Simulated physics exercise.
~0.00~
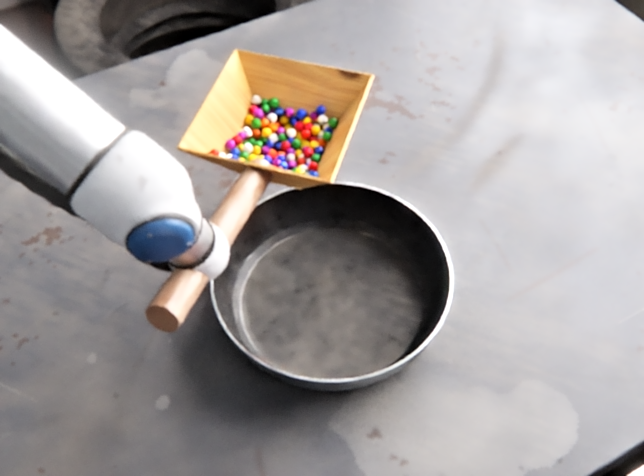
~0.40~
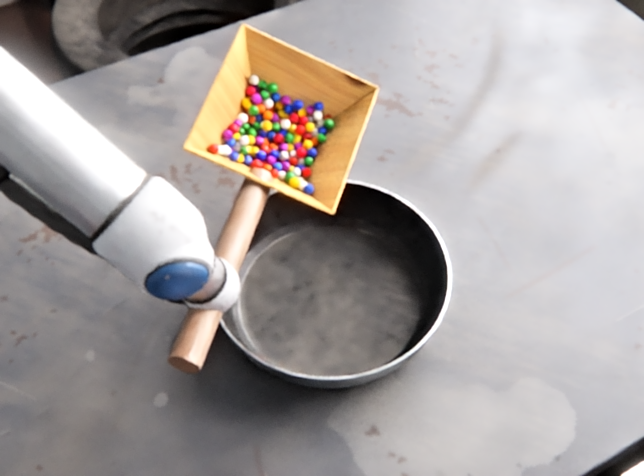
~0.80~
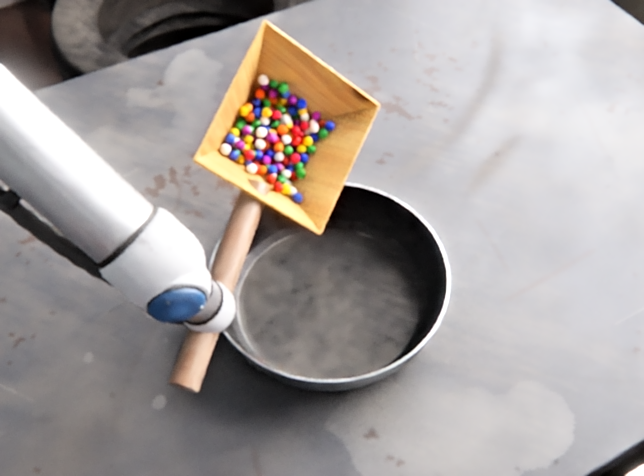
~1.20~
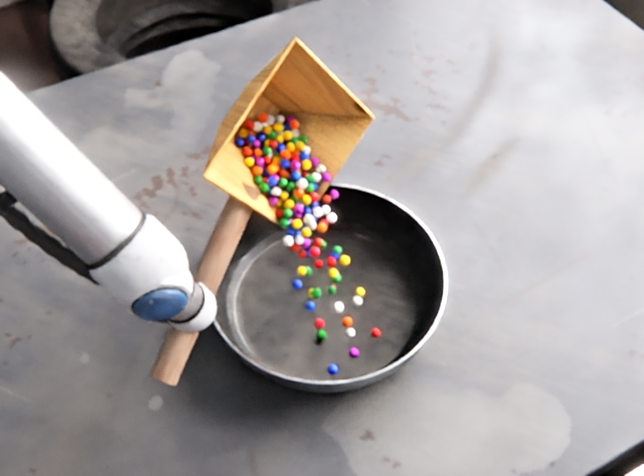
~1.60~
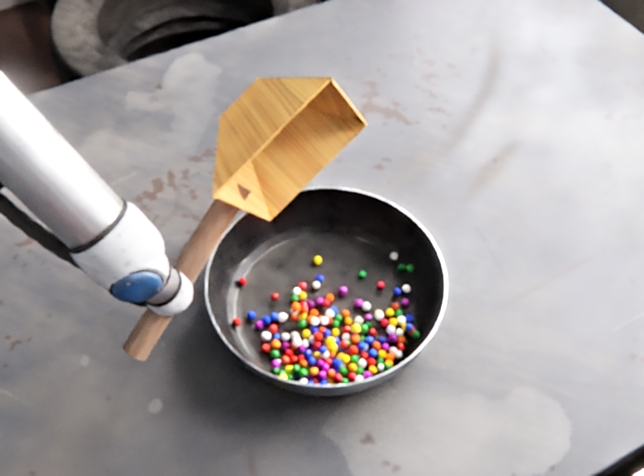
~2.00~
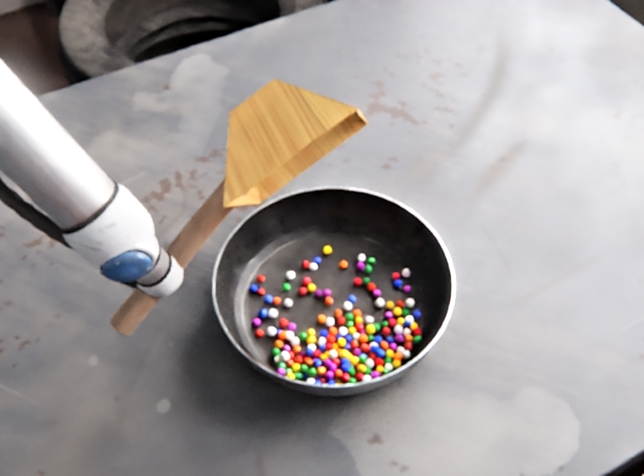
On a worn grey metal table, a white robotic arm holds a wooden scoop of multicoloured beads above a dark round pan and steadily tips it, spilling the beads into the pan until the scoop is turned over and the beads lie gathered mostly near the pan's lower side.
